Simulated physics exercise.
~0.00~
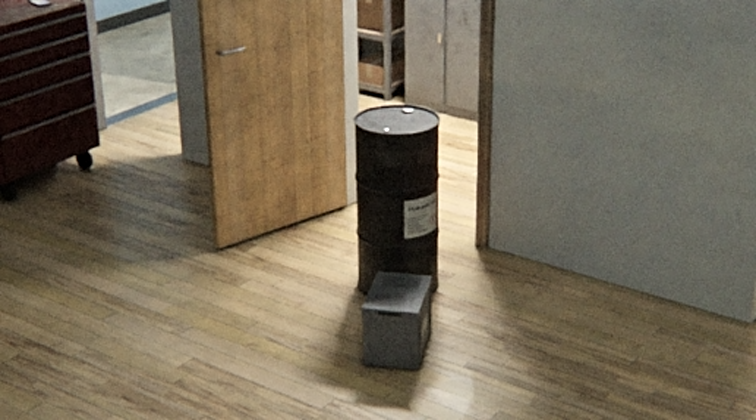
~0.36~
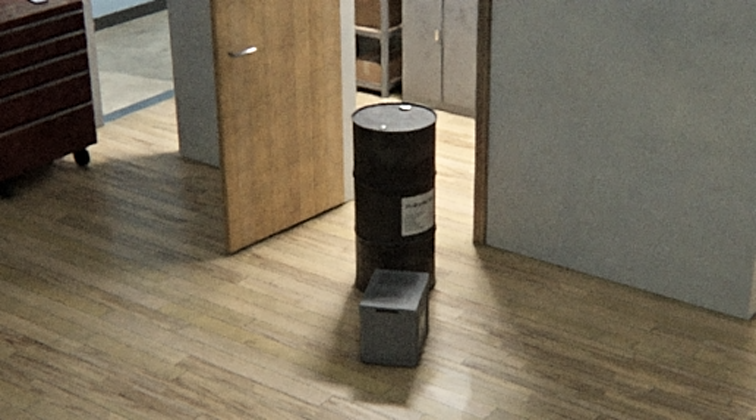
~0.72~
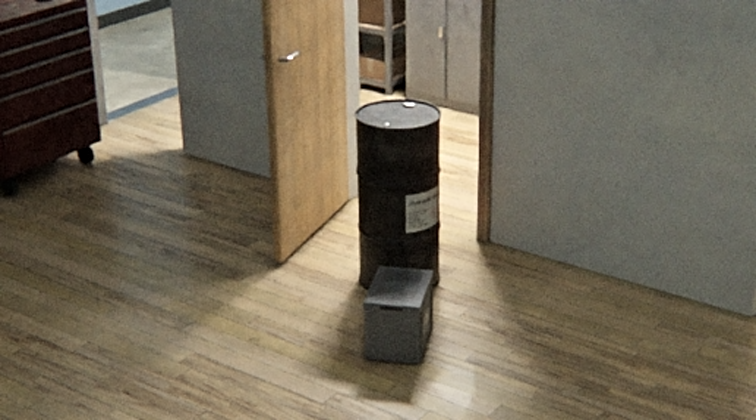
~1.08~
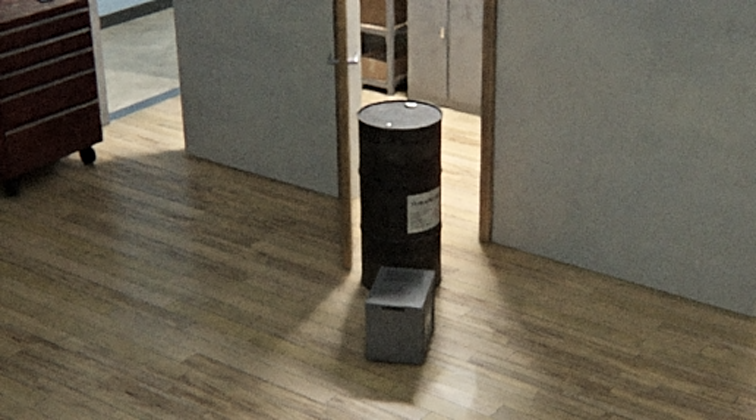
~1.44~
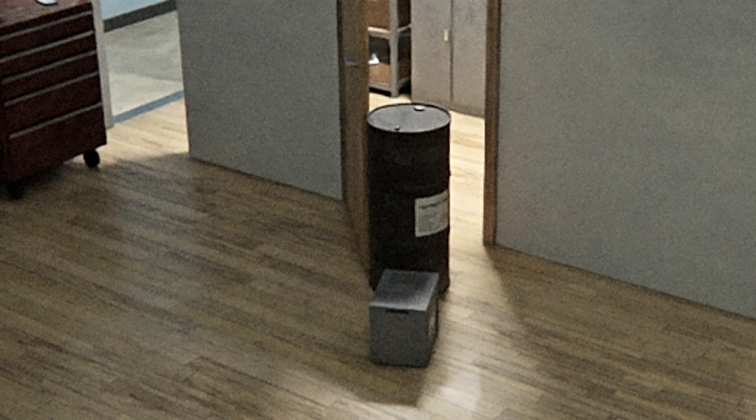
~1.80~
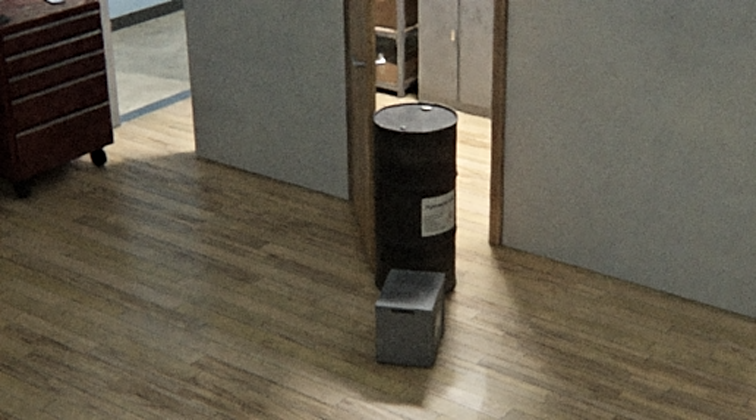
A wooden door swings partway toward its frame and stops against a dark barrel, still open.
